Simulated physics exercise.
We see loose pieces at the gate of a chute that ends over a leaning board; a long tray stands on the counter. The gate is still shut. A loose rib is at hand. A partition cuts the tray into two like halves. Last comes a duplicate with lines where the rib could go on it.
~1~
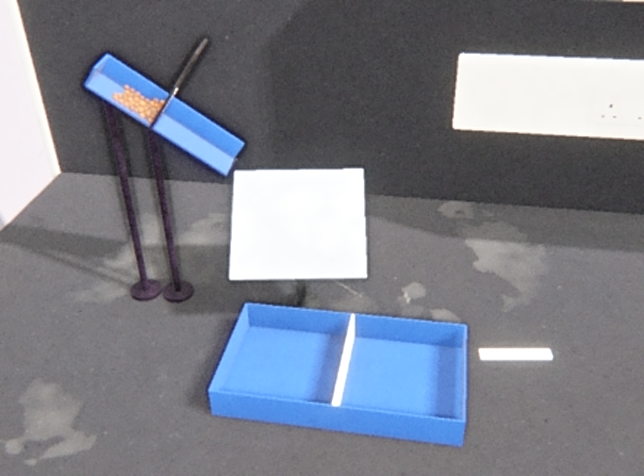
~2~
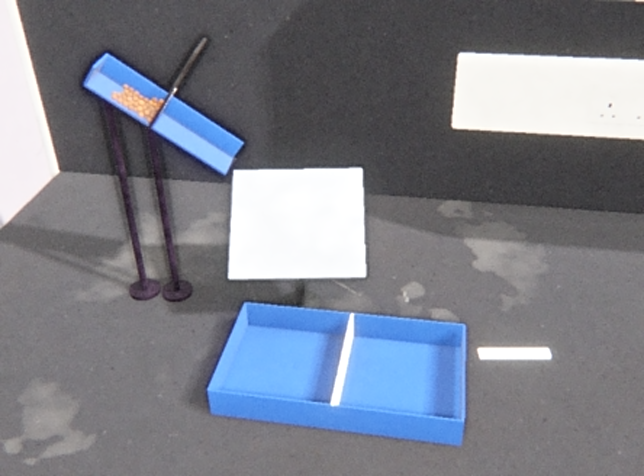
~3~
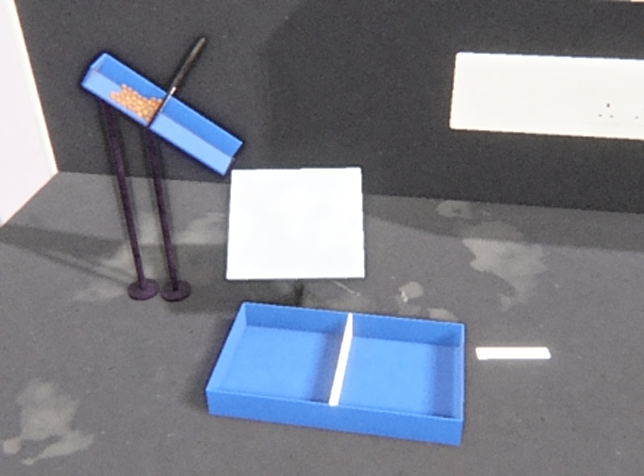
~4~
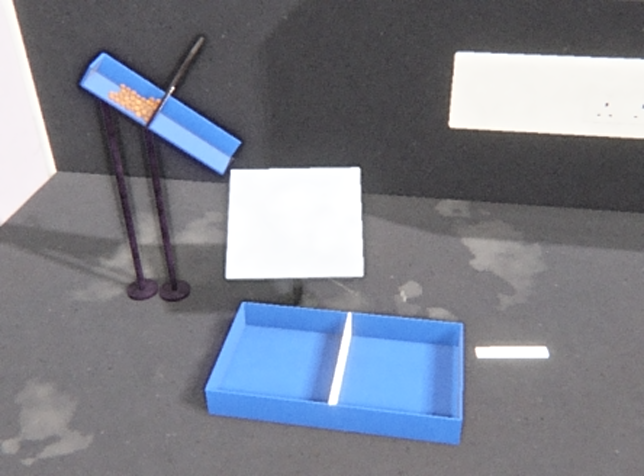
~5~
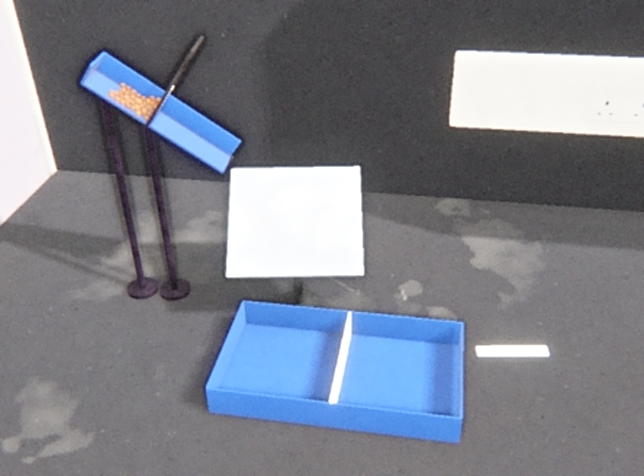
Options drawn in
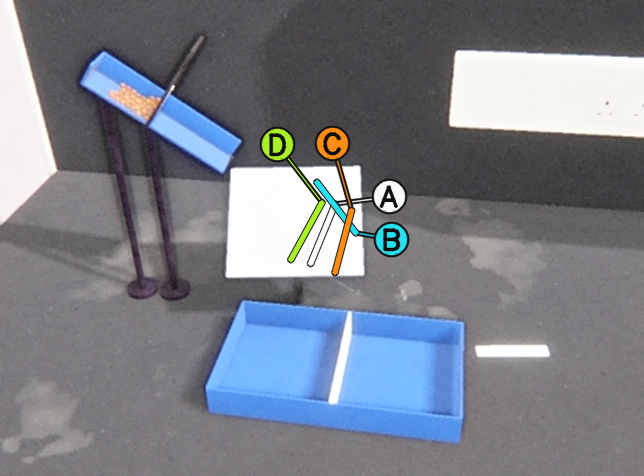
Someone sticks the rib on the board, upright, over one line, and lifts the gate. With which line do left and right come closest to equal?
B works best here.
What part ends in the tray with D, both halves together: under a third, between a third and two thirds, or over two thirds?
Line D gives over two thirds.
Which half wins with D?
More lands on the left.
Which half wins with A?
Left.
On the marked copy, line A from (335, 203) to (310, 263); line B from (316, 182) to (355, 232); line C from (351, 210) to (335, 272); line D from (322, 202) to (290, 259).
With A, of what is caught, all but a few in the left half, only a few in the right.
With B, of what is caught, close to half in the left half, close to half in the right.
With C, of what is caught, the bulk in the left half, a small share in the right.
With D, of what is caught, all but a few in the left half, only a few in the right.
